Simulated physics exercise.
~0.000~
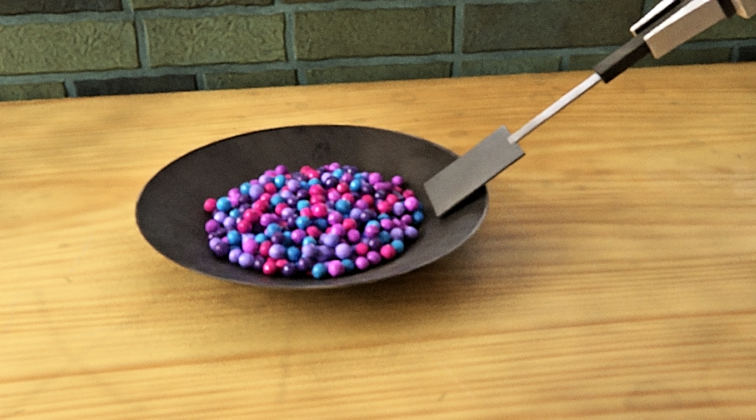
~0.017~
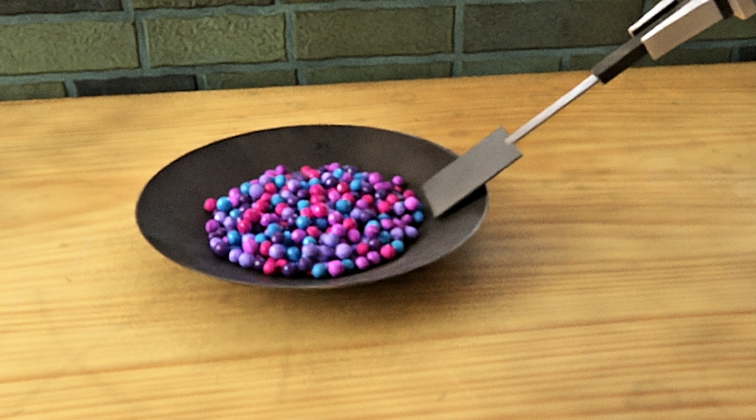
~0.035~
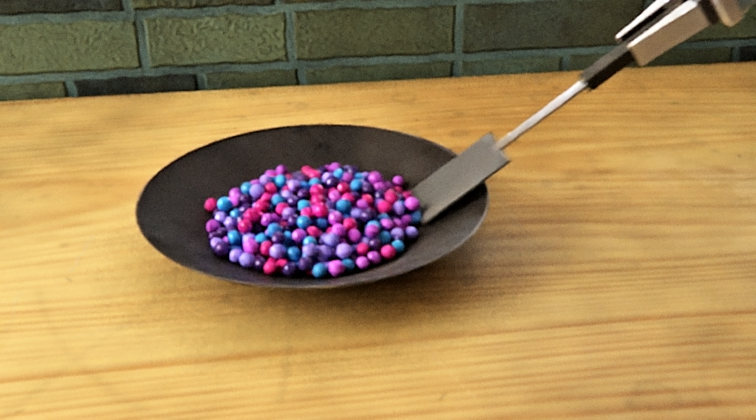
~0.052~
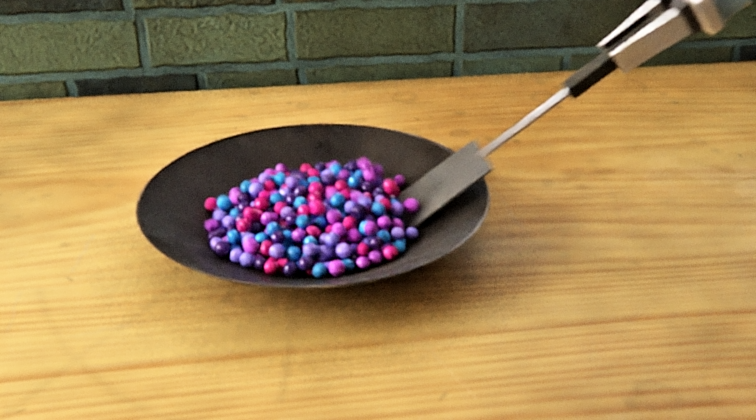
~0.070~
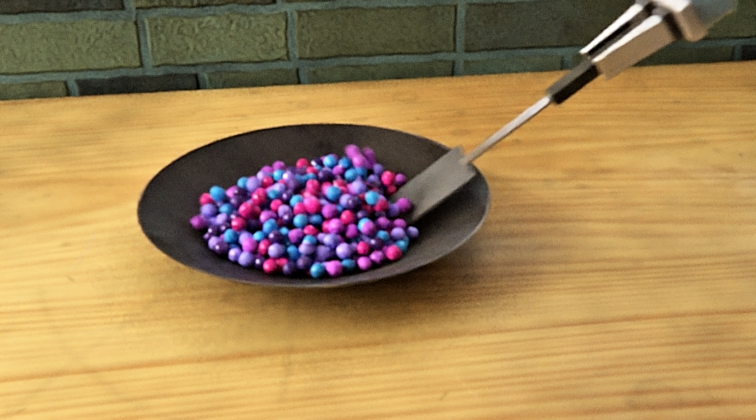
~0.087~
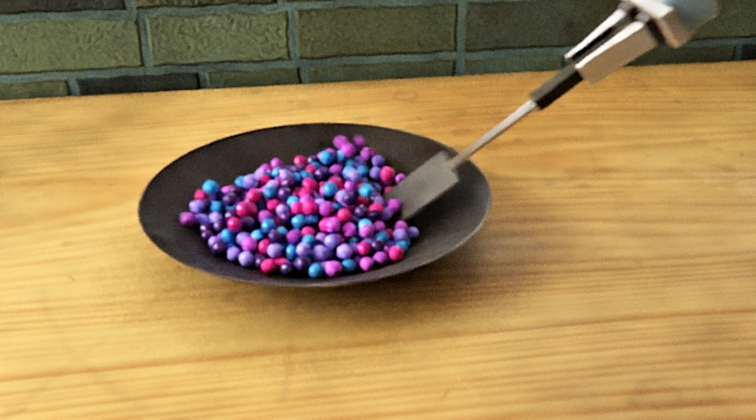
A robot arm slid its flat metal turner down the right side of a dark wok and into the pink, purple and blue balls, pushing them leftward into a slightly higher heap.
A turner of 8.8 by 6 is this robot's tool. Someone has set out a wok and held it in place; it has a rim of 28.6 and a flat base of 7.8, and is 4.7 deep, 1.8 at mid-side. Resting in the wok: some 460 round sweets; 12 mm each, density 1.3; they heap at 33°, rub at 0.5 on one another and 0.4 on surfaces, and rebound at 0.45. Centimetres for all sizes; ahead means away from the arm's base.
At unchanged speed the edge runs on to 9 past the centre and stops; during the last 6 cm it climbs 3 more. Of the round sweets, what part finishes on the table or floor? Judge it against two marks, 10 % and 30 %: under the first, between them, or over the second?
Between them, so from 10 to 30 %.
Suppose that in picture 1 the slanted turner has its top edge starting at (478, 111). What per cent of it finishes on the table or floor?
Spill: Approx. 25 per cent.
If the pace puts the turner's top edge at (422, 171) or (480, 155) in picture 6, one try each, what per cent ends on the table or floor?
I'd estimate close to 35 and 15 in a hundred.
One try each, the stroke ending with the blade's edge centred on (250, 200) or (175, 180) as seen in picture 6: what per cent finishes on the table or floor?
First try about 5 percent, second about 30 percent.
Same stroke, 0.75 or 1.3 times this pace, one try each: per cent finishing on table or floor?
About 15 and 30 per cent.
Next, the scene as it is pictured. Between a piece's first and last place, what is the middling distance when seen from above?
I'd put it at close to 4 centimetres.
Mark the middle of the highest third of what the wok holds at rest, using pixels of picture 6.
I'd say around pixel (237, 214).
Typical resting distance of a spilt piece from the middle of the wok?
Some 28 centimetres.
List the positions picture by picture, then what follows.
In the first frame, the turner top edge at (515, 139), sloping 37°; upper third of the load around (317, 207), from x 210 to 415, top at y 170; 459 in the wok.
In the second frame, the turner top edge at (512, 140), sloping 37°; upper third of the load around (317, 207), from x 210 to 415, top at y 170.
In the third frame, the turner top edge at (500, 146), sloping 37°; upper third of the load around (317, 206), from x 210 to 415, top at y 170.
In the fourth frame, the turner top edge at (484, 153), sloping 37°; upper third of the load around (317, 204), from x 210 to 410, top at y 165.
In the fifth frame, the turner top edge at (468, 160), sloping 37°; upper third of the load around (313, 201), from x 200 to 410, top at y 150.
In the sixth frame, the turner top edge at (452, 165), sloping 37°; upper third of the load around (308, 198), from x 190 to 410, top at y 145; 459 in the wok.
After 0.14 s, sloping 37°, highest piece 9 above the table; 459 in the wok.
After 0.20 s, sloping 37°, highest piece 8 above the table; 459 in the wok.
After 0.43 s, sloping 37°, highest piece 7 above the table; 357 in the wok, 93 on the table or floor, 9 on the blade or in flight.
After 1.48 s, sloping 37°, highest piece 5 above the table; 356 in the wok, 103 on the table or floor.
In the end, 356 in the wok, 103 on the table or floor. That is 22 % on the table or floor.
